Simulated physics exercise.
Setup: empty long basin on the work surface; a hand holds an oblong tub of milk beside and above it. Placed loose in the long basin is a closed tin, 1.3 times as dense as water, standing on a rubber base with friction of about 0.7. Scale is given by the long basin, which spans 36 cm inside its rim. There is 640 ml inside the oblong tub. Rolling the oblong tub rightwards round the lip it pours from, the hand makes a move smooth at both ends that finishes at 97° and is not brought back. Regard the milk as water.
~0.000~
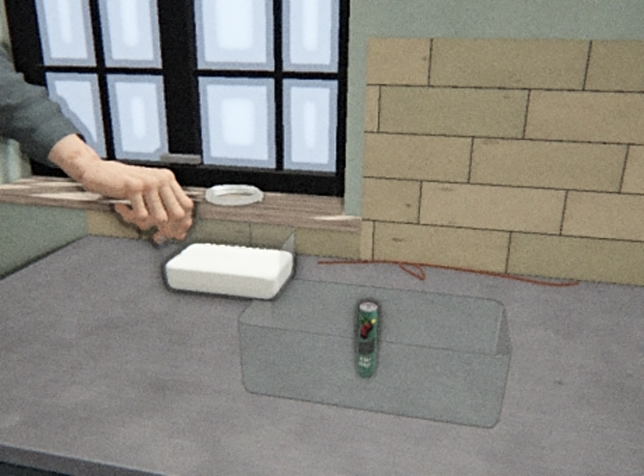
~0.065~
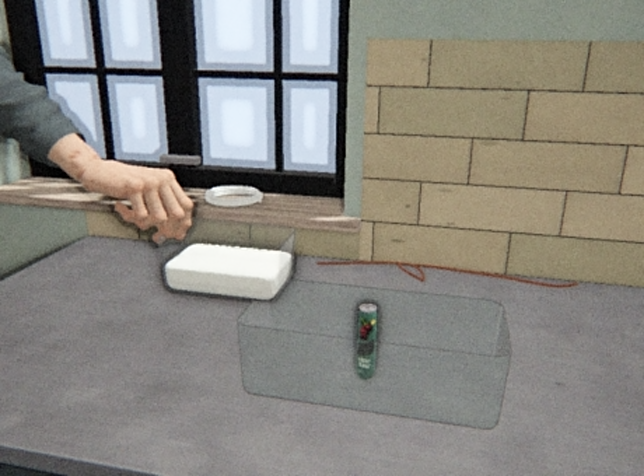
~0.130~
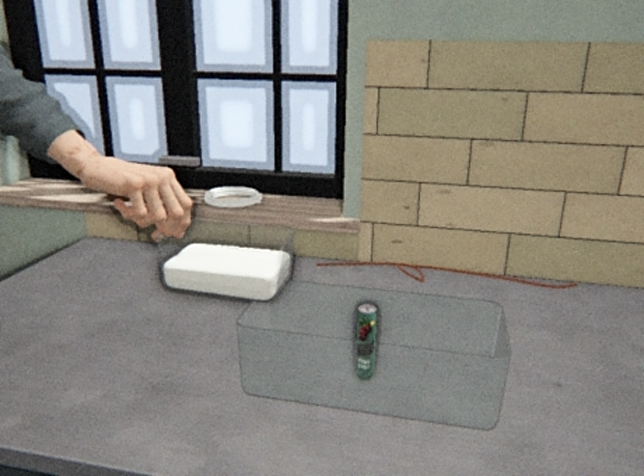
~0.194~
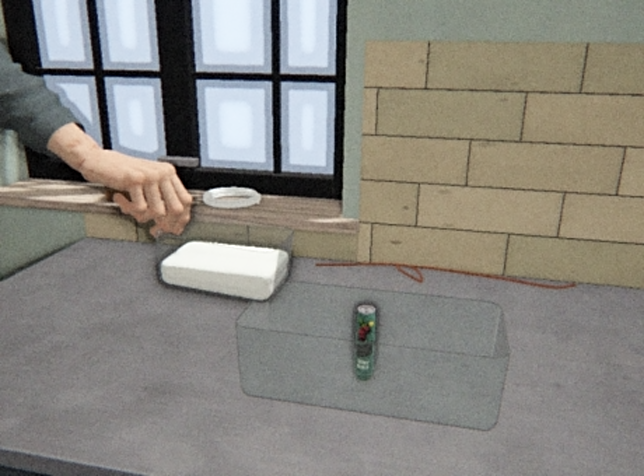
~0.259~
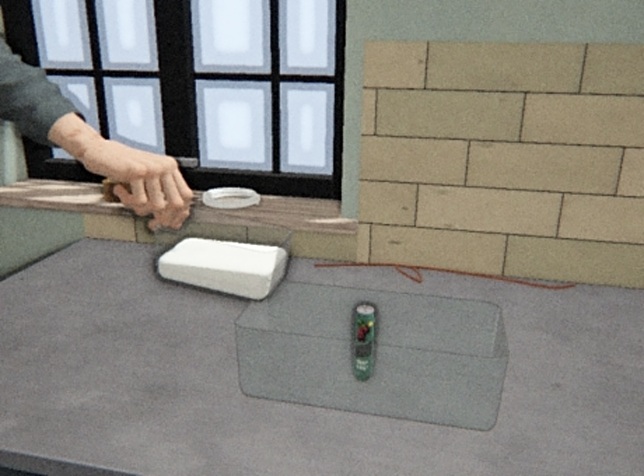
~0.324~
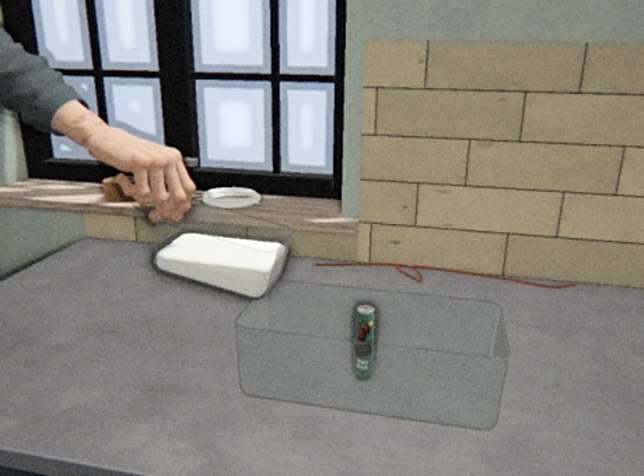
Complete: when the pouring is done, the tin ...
... is still on its feet.
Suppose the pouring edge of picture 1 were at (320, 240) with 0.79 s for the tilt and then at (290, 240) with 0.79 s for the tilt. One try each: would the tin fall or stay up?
Trial 1 - tin stays standing; trial 2 - tin tips.
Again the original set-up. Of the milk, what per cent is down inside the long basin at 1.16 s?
Value: Approx. 64 %.
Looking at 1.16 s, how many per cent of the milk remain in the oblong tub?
About 20 per cent.
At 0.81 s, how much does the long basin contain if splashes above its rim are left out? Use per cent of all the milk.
About 5%.
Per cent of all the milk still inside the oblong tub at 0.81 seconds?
Some 70 % of it is still there.
By 0.81 s the tilt is 58° and 70 per cent is still to pour; the tin stands where it began.
By 1.16 s the tilt is 88° and 19 per cent is still to pour; the tin stands where it began.
By 1.54 s the tilt is 97° and 2 per cent is still to pour; the tin stands where it began.
By 1.94 s the tilt is 97° and 0 per cent is still to pour; the tin stands where it began.
At rest the tin stands where it began.
